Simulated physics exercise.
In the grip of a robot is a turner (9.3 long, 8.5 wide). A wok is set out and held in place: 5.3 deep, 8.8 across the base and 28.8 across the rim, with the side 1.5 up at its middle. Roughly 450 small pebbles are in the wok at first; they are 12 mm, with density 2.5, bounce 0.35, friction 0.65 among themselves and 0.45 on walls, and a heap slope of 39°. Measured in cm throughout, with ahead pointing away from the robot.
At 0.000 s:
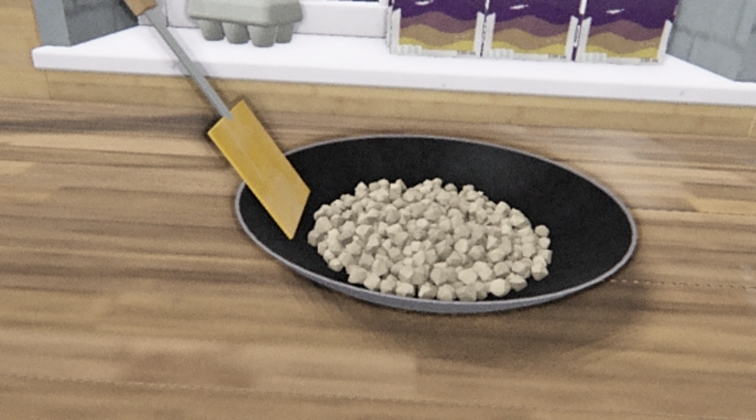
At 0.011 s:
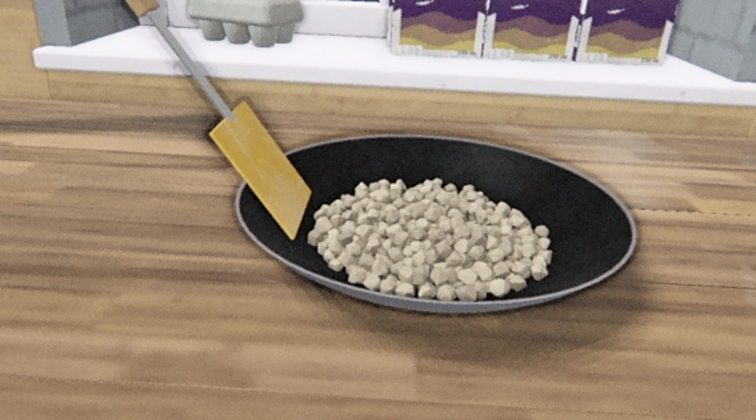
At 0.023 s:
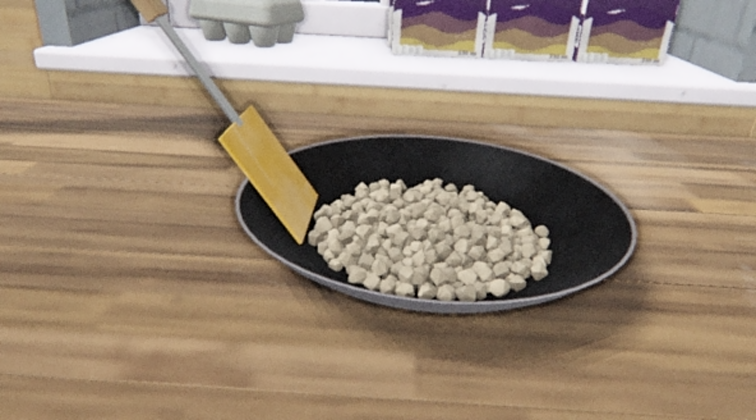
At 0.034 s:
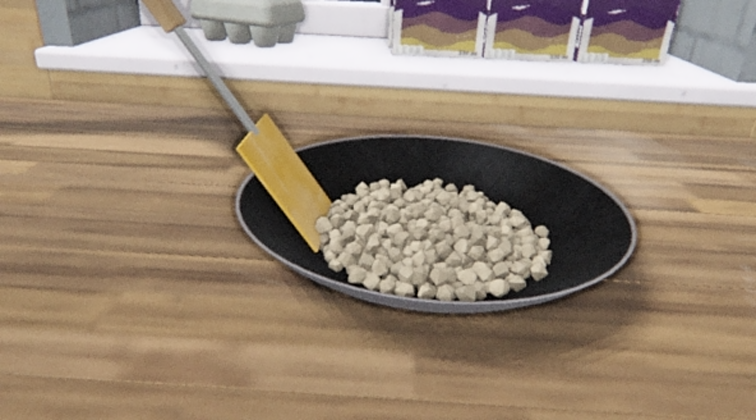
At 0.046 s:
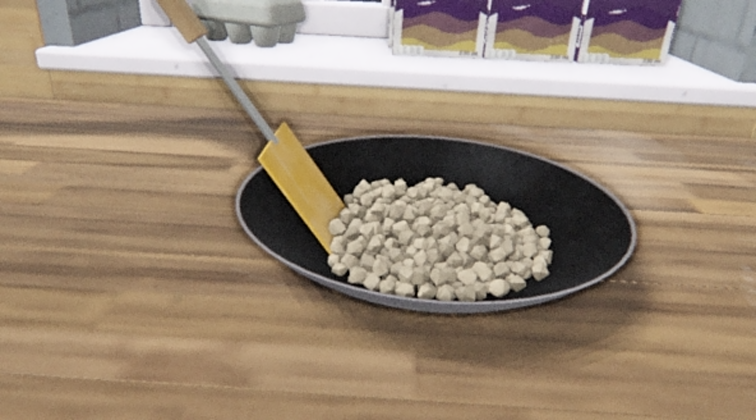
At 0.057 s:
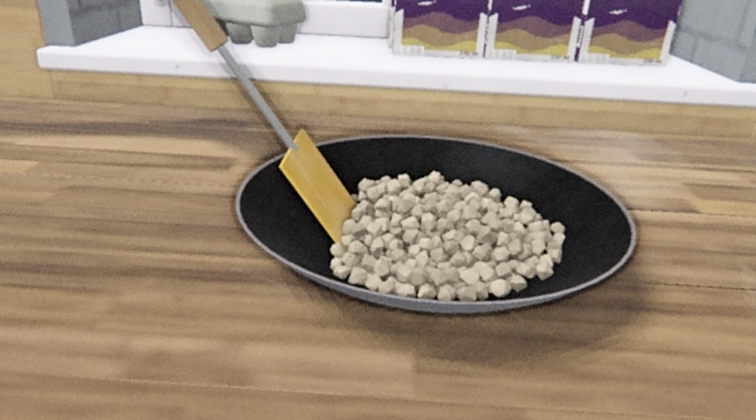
At the start, a yellow-bladed turner rests at the left edge of a black wok holding a heap of pale pebbles on a wooden counter. The turner then slides right and slightly down into the wok, meets the heap's left side, and pushes the pebbles a little to the right.
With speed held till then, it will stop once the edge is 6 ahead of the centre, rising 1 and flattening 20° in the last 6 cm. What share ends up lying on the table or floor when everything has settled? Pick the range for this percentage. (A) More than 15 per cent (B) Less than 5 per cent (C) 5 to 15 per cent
(A) More than 15 per cent.
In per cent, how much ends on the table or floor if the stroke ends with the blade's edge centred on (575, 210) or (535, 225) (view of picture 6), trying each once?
The two tries give near 55 and near 50 in a hundred.
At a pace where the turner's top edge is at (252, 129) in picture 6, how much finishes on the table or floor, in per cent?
My guess is around 10 percent.
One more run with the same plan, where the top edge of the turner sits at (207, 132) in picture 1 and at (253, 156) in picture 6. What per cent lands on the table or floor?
Close to 15 in a hundred.
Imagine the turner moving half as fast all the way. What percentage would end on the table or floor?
I'd expect near 10 per cent.
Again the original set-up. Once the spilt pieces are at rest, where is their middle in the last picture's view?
(674, 252).
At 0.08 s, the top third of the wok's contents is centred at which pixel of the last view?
Centre estimated at around (467, 206).
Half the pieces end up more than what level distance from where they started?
I'd estimate close to 10 centimetres.
After 0.08 s, sloping 55°, highest piece 7 above the table; 446 in the wok.
After 0.11 s, sloping 49°, highest piece 11 above the table; 445 in the wok, 1 on the blade or in flight.
After 0.33 s, sloping 35°, highest piece 15 above the table; 341 in the wok, 101 on the table or floor, 4 on the blade or in flight.
After 1.38 s, sloping 35°, highest piece 6 above the table; 339 in the wok, 107 on the table or floor.
In the end, 339 in the wok, 107 on the table or floor. That is 24 % on the table or floor.
